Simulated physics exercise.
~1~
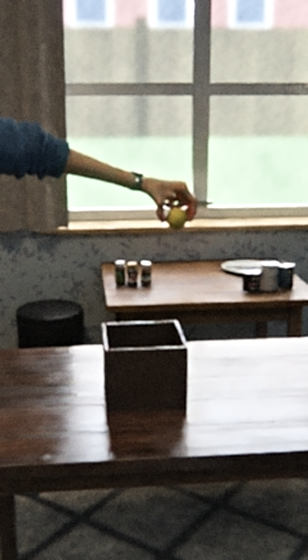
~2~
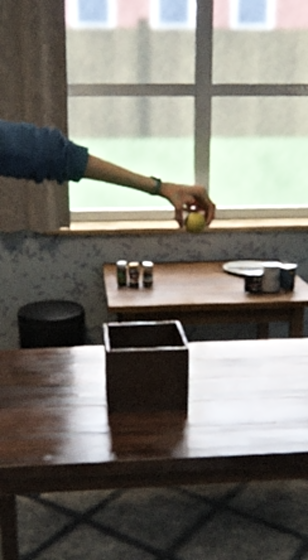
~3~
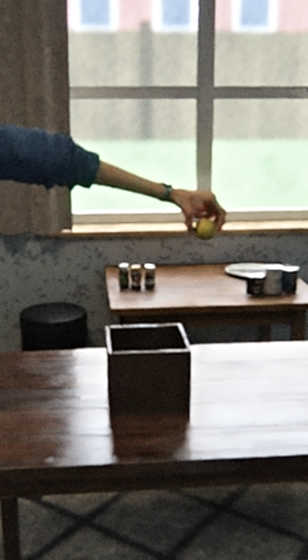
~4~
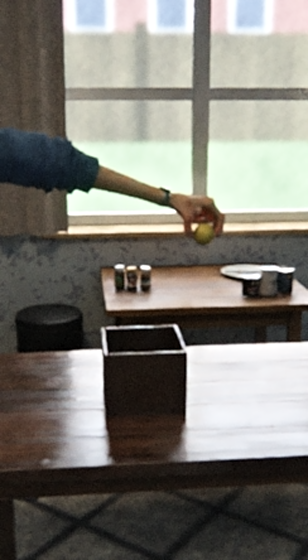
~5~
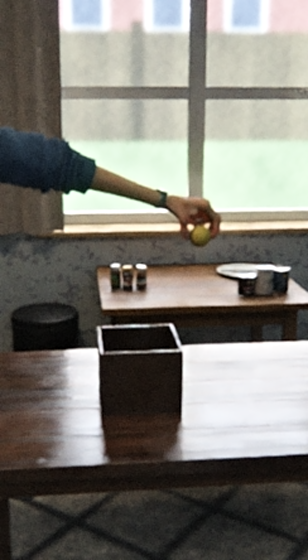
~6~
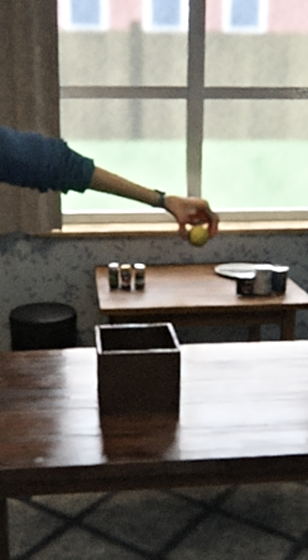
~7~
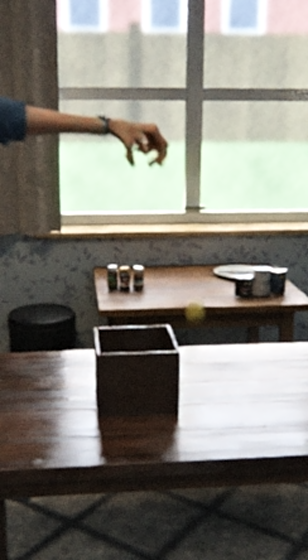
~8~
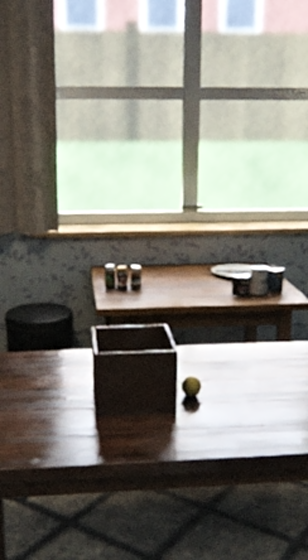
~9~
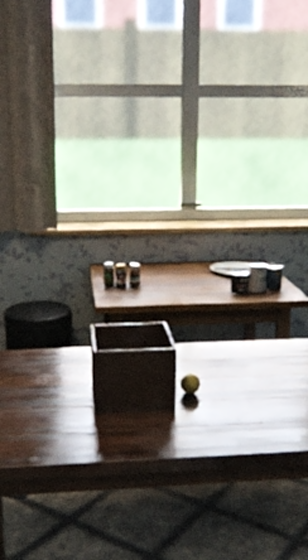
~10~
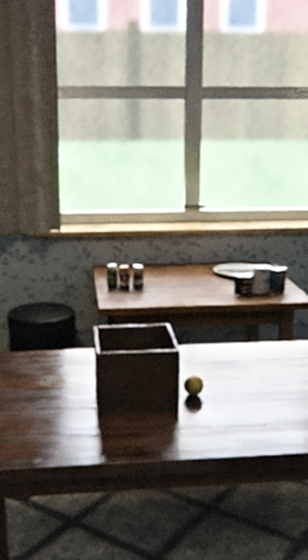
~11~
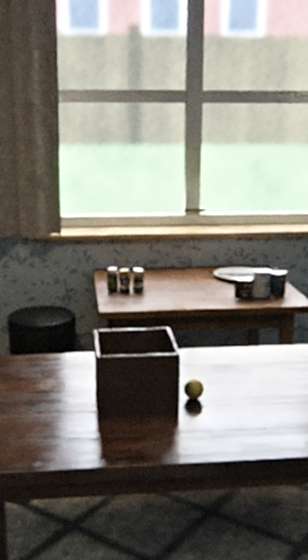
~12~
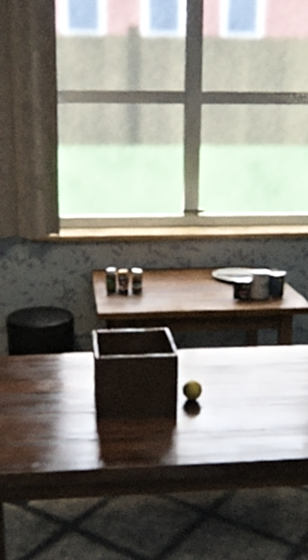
Hand holding a yellow lemon above a dark open crate, shifting right and letting go, the lemon landing on the table beside it.
